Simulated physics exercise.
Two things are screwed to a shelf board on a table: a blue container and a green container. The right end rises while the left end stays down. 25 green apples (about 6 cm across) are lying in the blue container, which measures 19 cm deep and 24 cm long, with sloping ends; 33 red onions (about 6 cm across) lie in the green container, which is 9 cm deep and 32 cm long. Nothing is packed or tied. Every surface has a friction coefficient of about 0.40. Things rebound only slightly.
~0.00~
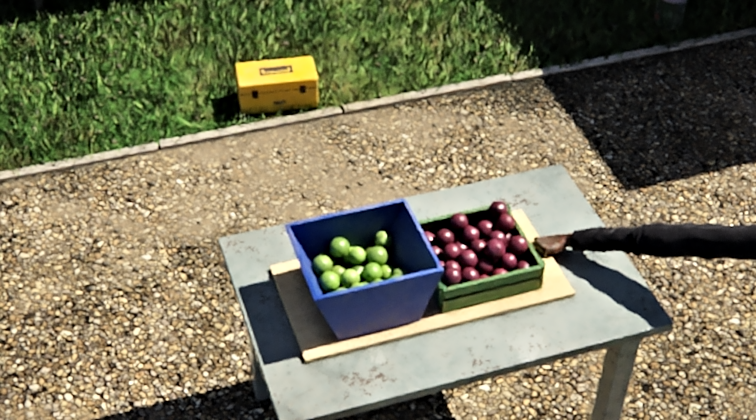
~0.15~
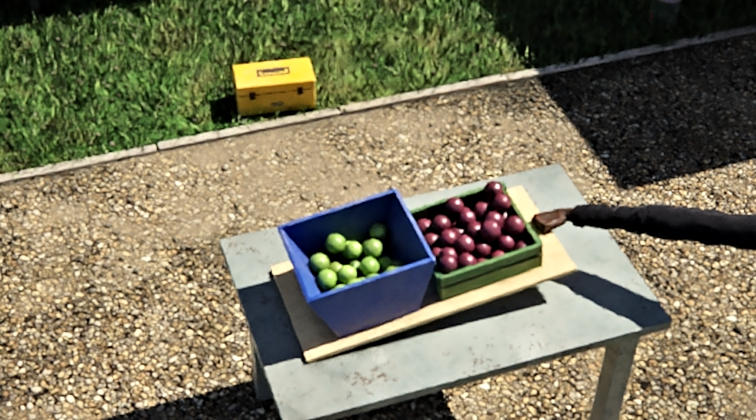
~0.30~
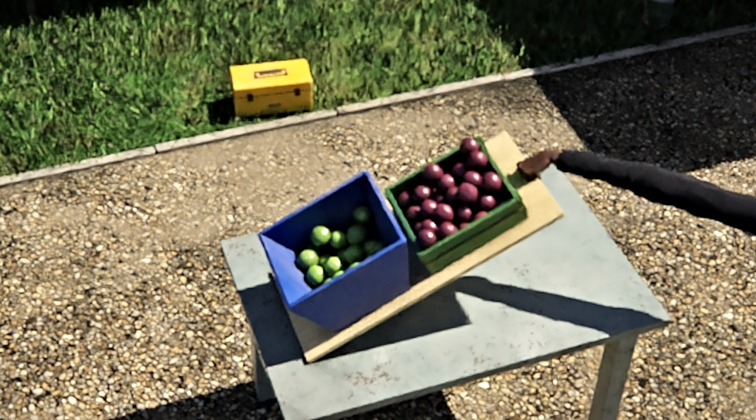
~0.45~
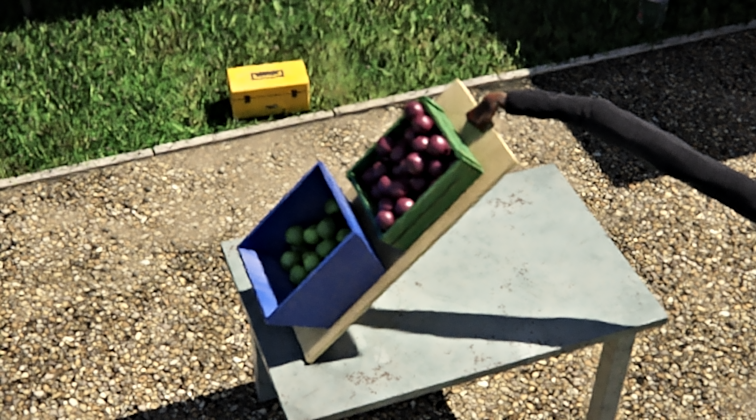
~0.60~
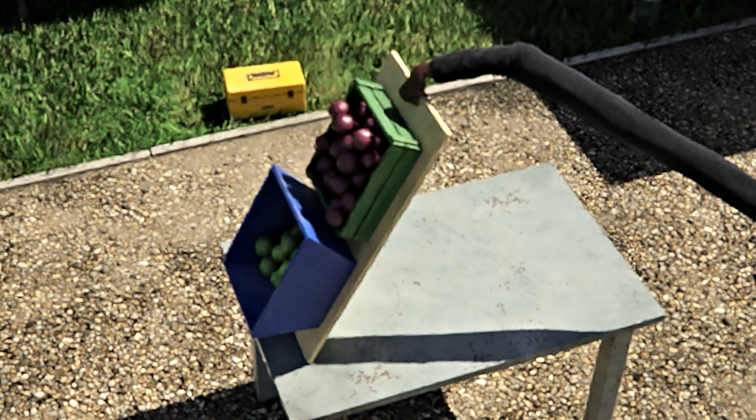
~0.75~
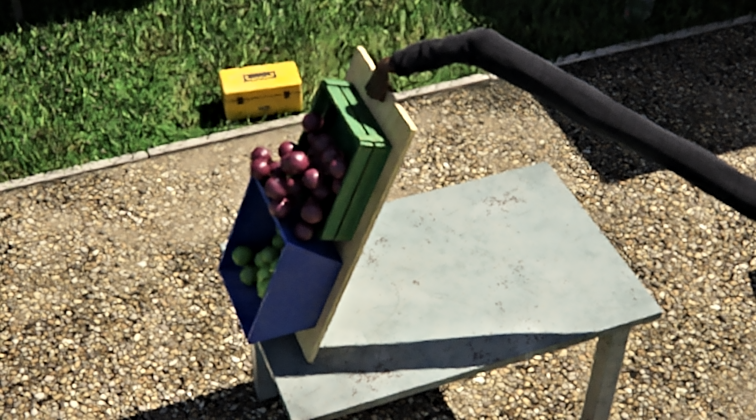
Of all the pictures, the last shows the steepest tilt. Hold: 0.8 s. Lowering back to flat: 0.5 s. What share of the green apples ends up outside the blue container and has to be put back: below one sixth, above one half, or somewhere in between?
Outflow: A sixth, at most half.
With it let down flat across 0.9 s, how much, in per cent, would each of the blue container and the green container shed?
Blue container 30, green container 50 per cent.
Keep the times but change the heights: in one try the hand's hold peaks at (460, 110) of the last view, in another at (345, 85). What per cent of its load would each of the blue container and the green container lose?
Loss per try - blue container 0 / 100 percent, green container 10 / 80 percent.
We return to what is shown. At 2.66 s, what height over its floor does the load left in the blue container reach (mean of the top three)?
That is close to 11 centimetres.
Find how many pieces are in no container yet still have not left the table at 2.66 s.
Count: Around 3.
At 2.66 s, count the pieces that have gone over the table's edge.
Piece count: Some 25.
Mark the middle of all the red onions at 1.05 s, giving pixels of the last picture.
At about (293, 202).
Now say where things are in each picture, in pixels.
In the first picture (we follow the rim corner now nearest the camera; the camera moves round a little), blue container at (318, 298); green container at (448, 289); tilt 0°; nothing out yet.
Blue container at (311, 299); green container at (443, 277); tilt 7°, in the second picture.
Blue container at (290, 306); green container at (424, 253); tilt 24°, in the third picture.
Blue container at (267, 319); green container at (384, 235); tilt 45°, in the fourth picture.
Blue container at (252, 334); green container at (341, 232); tilt 62°, in the fifth picture.
Blue container at (247, 340); green container at (322, 235); tilt 69°; 11 out, the lowest onion at (304, 231), in the sixth picture.
After 1.05 s, tilt 69°; 5 of 25 out of the blue container and 15 of 33 out of the green container.
After 1.44 s, tilt 69°; 7 of 25 out of the blue container and 15 of 33 out of the green container.
After 1.97 s, tilt 5°; 9 of 25 out of the blue container and 17 of 33 out of the green container.
Final count (at 2.66 s), 9 of 25 out of the blue container and 17 of 33 out of the green container. Asked share, 9 of 25, 36 per cent.
